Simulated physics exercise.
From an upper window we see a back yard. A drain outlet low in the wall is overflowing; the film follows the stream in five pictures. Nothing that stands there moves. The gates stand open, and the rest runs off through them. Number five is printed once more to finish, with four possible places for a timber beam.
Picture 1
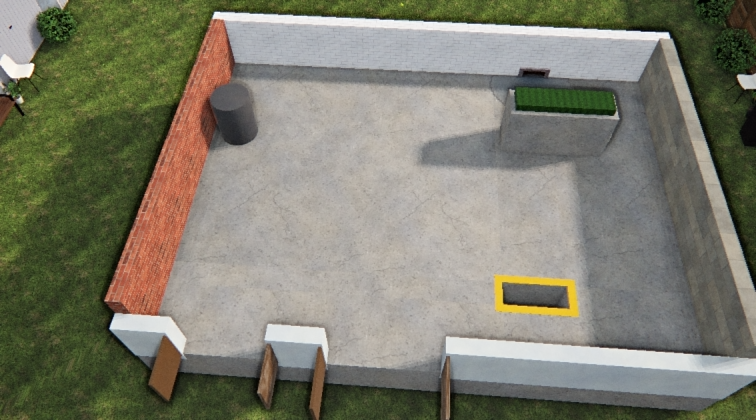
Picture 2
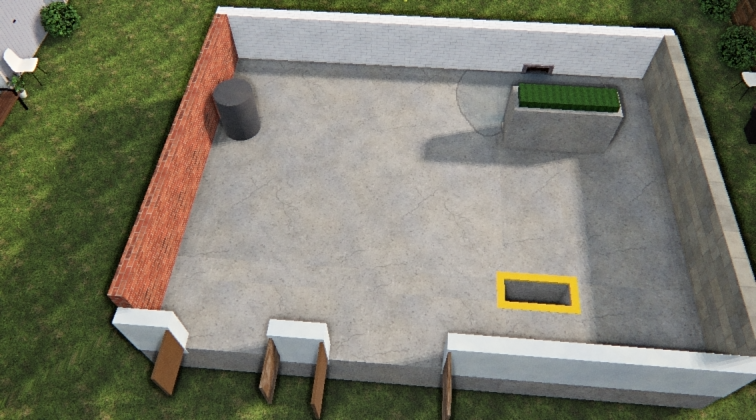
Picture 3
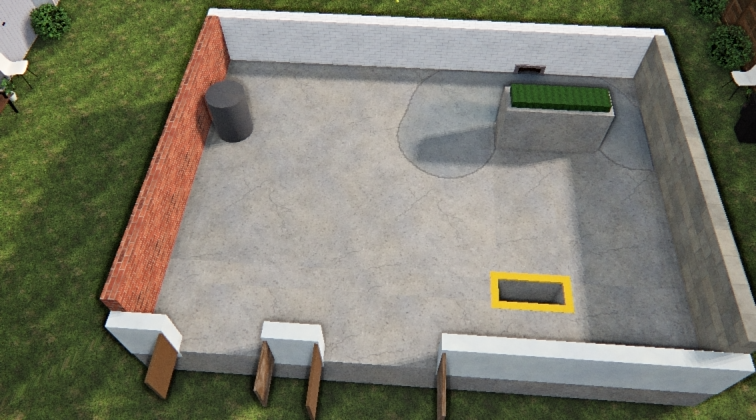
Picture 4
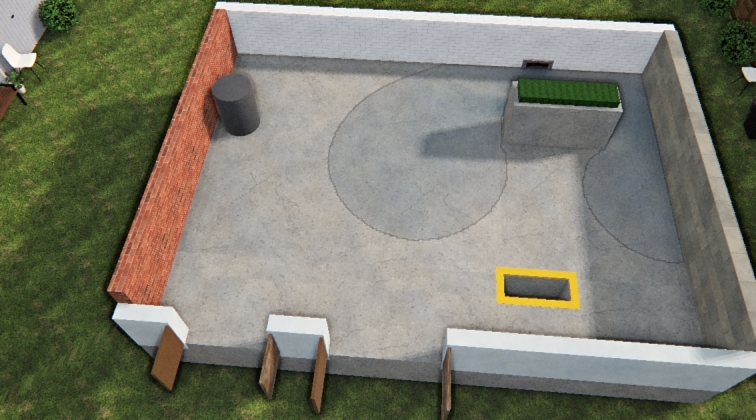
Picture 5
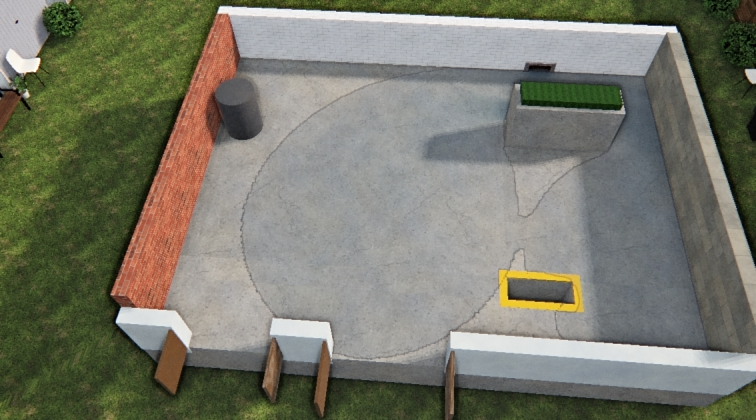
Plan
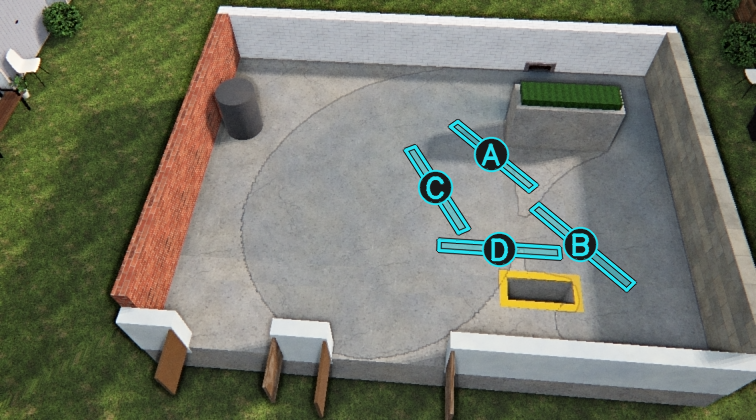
At the start, a walled yard with a grey drum and a hedge-topped block is mostly dry, with a little water by an opening in the back wall. A thin sheet spreads left, then also right around the block, widening across the paving to the front wall and into the yellow-edged pit.
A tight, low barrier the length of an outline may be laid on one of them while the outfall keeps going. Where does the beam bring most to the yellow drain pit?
Use place C.
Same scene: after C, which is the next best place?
Here it is place A.
On the marked copy, A from (454, 124) to (532, 188); B from (535, 207) to (630, 286); C from (410, 148) to (463, 230); D from (439, 245) to (559, 253).
With A, about 22 % of the stream runs into the yellow drain pit, about 78 % out by the gates.
With B, about 14 % of the stream runs into the yellow drain pit, about 86 % out by the gates.
With C, about 35 % of the stream runs into the yellow drain pit, about 65 % out by the gates.
With D, about 13 % of the stream runs into the yellow drain pit, about 87 % out by the gates.
